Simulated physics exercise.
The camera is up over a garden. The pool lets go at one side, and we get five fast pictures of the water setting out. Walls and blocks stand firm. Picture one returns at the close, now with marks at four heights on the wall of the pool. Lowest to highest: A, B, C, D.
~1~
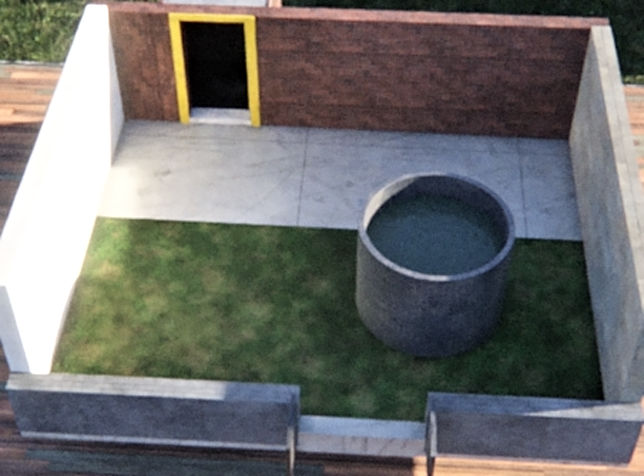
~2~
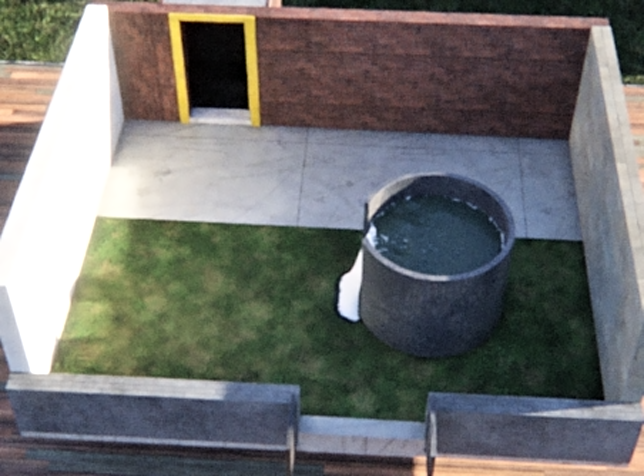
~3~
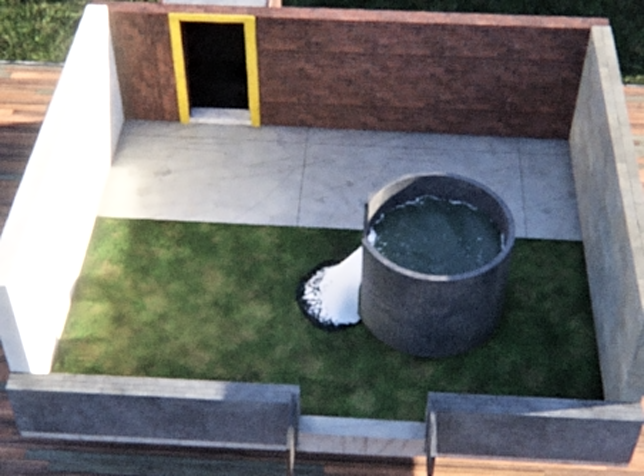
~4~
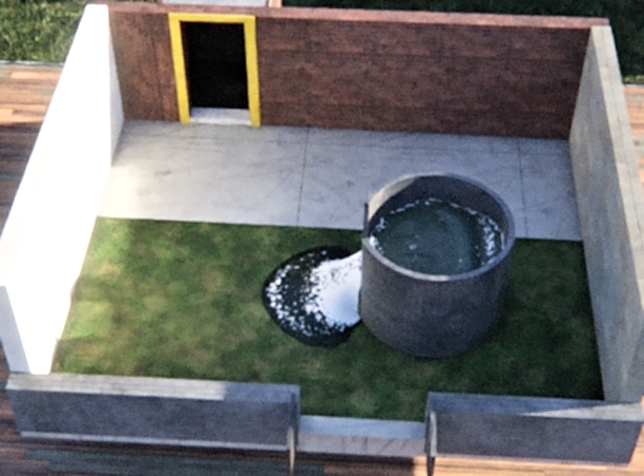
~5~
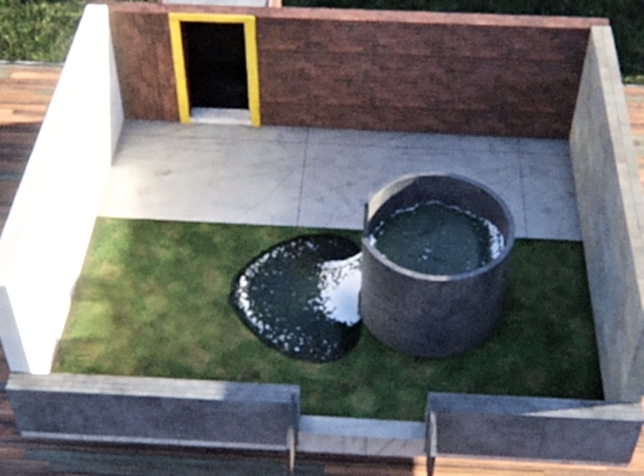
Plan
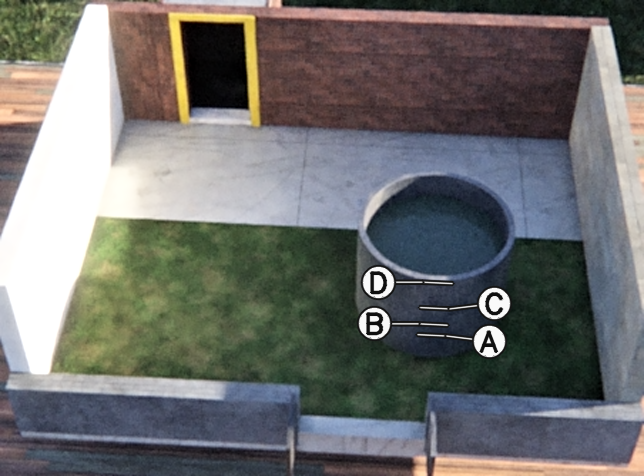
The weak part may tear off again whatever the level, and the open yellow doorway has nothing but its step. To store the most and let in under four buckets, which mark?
Line C.
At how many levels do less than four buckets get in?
Three.
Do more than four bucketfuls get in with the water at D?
Yes, that goes wrong.
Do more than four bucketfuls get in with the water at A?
No, that is safe.
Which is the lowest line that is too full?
D it is.
On the marked copy, A at (431, 335); B at (433, 324); C at (434, 308); D at (437, 282); from the bottom up A, B, C, D.
With A, nothing gets over.
With B, nothing gets over.
With C, a splash gets over, under a bucket.
With D, about 8 bucketfuls get in.
